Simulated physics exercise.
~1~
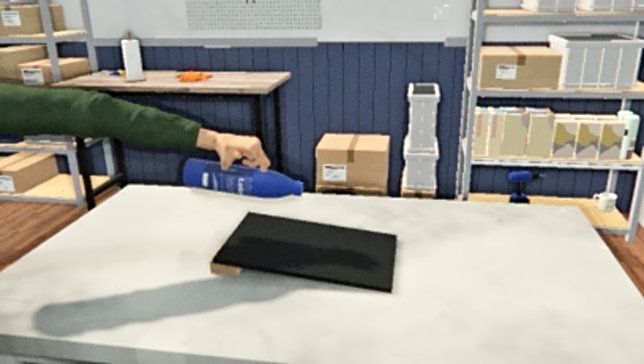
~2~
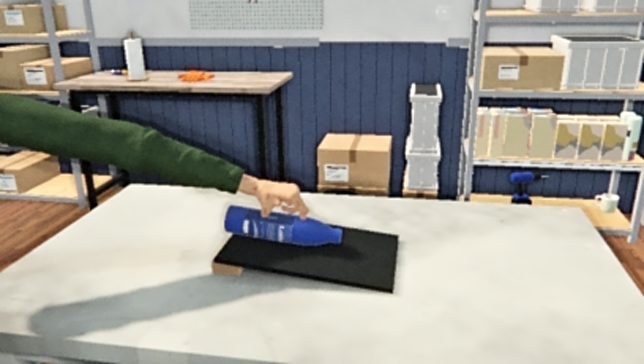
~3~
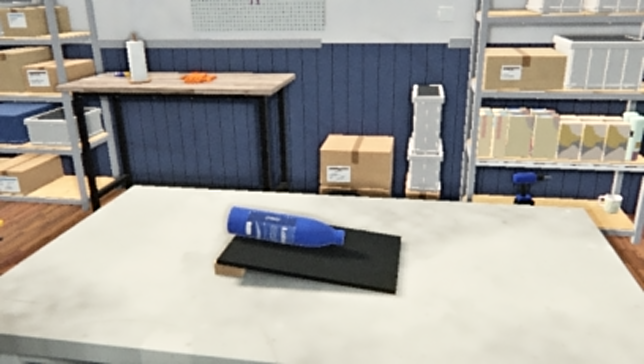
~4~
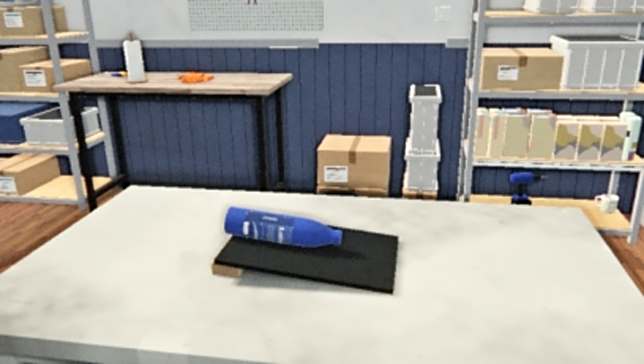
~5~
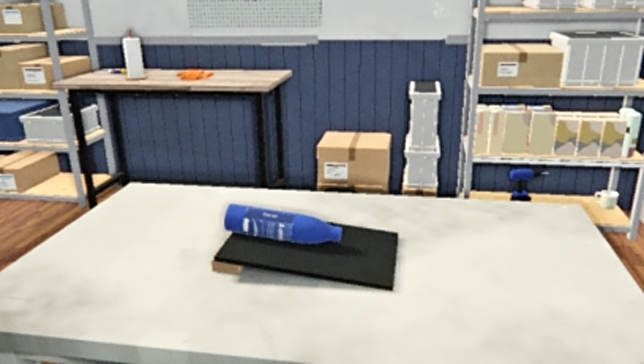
On a sloping black board, a hand lays a blue bottle, which stays put.
